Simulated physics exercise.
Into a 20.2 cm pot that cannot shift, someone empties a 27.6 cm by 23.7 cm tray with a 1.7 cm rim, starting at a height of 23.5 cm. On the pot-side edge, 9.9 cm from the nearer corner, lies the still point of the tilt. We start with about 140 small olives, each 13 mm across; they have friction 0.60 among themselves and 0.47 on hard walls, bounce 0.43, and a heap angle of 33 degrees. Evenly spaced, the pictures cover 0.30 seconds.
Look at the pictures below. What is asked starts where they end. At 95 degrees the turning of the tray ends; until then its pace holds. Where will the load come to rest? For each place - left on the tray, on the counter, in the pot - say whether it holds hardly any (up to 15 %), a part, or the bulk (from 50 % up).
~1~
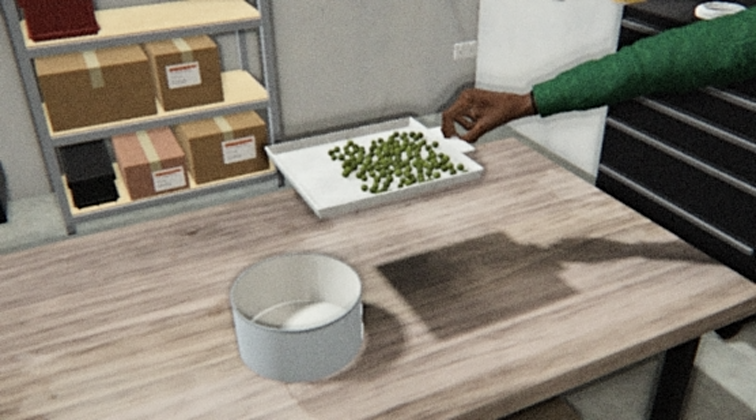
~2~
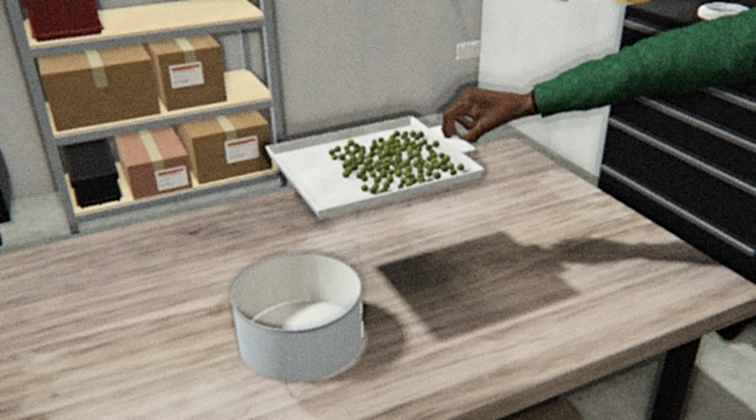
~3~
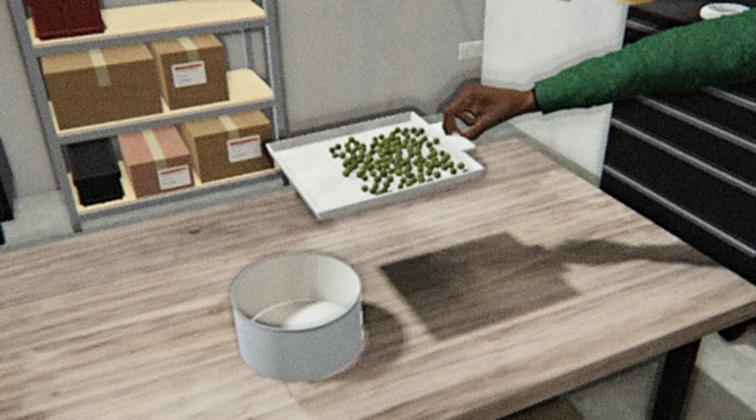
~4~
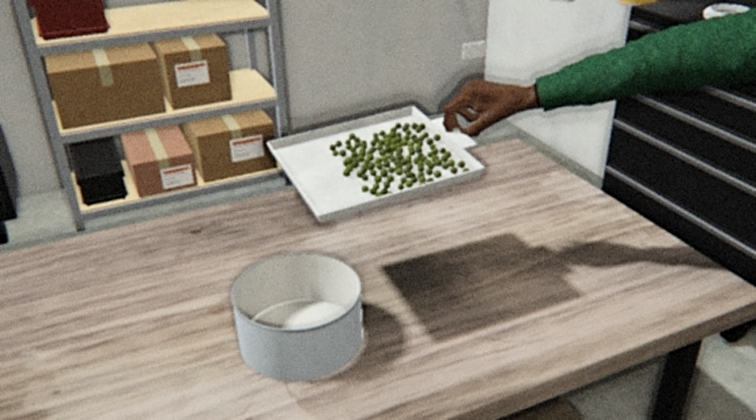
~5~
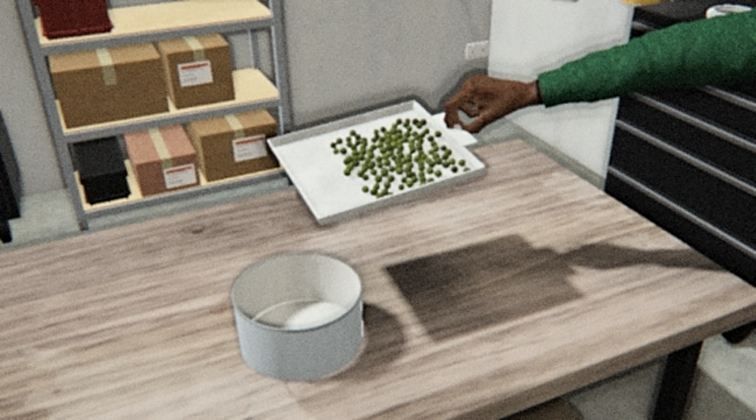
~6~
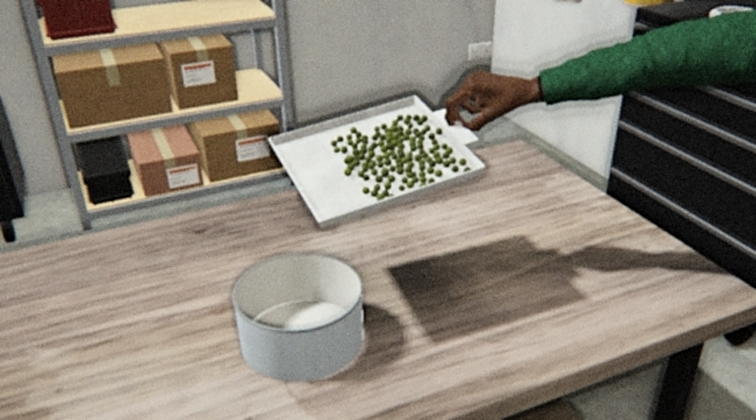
Tray: Hardly any; counter: A part; pot: The bulk.
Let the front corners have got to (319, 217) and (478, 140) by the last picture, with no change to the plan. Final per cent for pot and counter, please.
The pot gets 100 and the counter 0.
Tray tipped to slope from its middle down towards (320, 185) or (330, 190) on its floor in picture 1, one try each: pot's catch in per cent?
Estimate: Some 80 % and some 100 % respectively.
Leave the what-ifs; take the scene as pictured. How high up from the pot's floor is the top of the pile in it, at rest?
Some 2.0 cm up.
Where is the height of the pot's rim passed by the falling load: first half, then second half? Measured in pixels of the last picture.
(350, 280) or so first, later (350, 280).
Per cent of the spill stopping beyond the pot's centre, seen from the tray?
10 %.
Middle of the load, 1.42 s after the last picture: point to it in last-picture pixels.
At that time the load is centred around (371, 184).
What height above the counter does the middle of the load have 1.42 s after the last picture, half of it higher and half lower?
The halfway mark sits at about 26 cm.
Then, 0.85 s after the last picture, tilt 50 degrees; the tray holds 100 %, the pot 0 %.
Then, 1.42 s after the last picture, tilt 76 degrees; the tray holds 100 %, the pot 0 %.
Then, 2.05 s after the last picture, tilt 95 degrees; the tray holds 10 %, the pot 45 %.
In the end, tray 0 %, counter 40 %, pot 60 %.
